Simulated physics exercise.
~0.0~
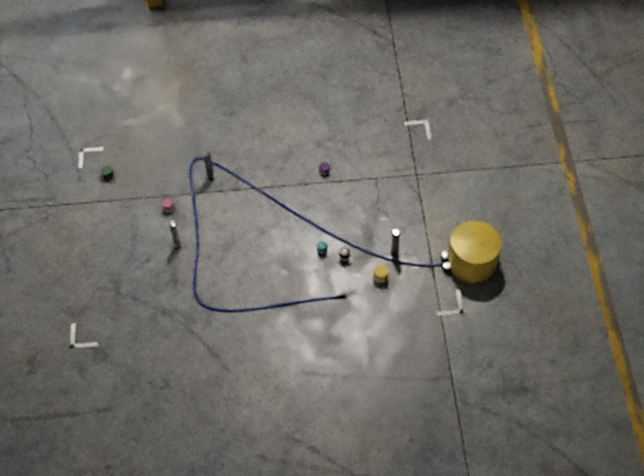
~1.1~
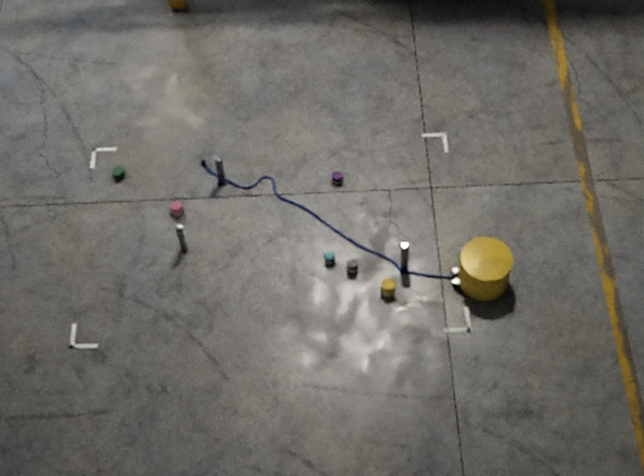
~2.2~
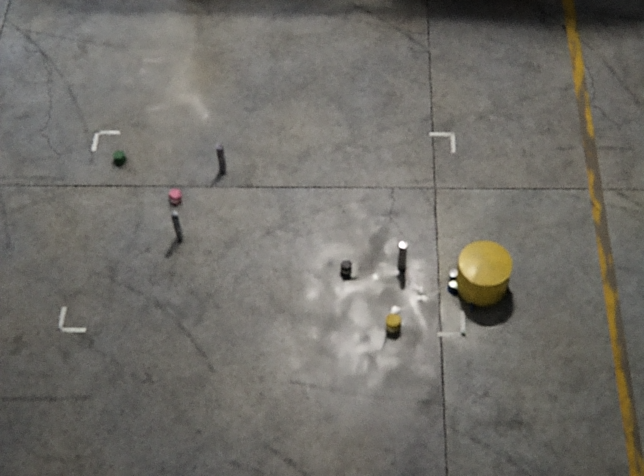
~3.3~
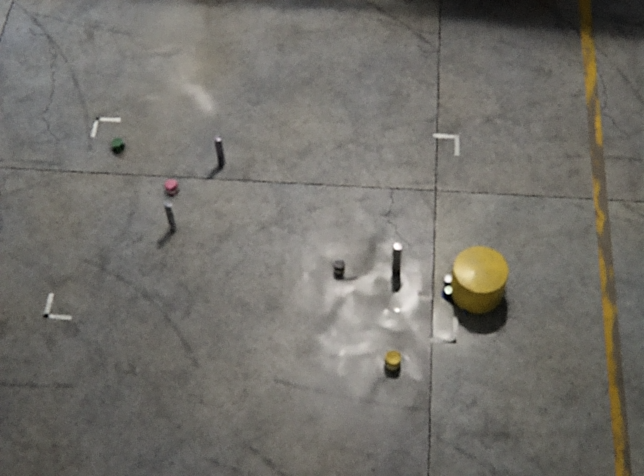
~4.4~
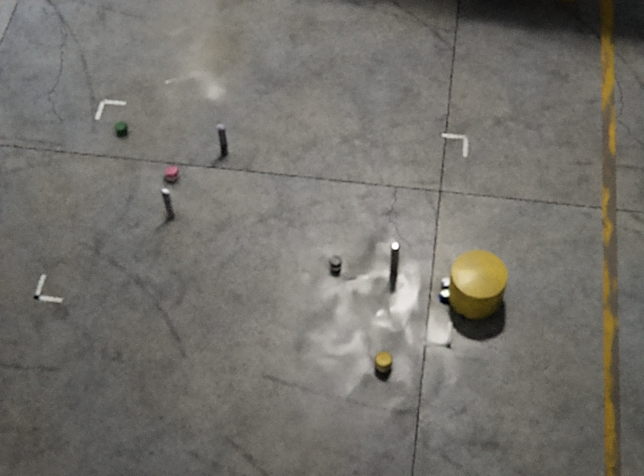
At first, a long blue lead runs from a yellow reel on the right, past a thin post and around another at the upper left, then bends back toward the middle of a concrete floor dotted with small coloured containers. The reel draws it in, and the loose end slides up beside the far post. The lead then disappears from the open floor, leaving little or nothing showing beside the reel. Meanwhile the yellow canister shifts downward, and the teal and purple tins are no longer in view. Finally, the pink, green, black and yellow containers remain among the upright posts.
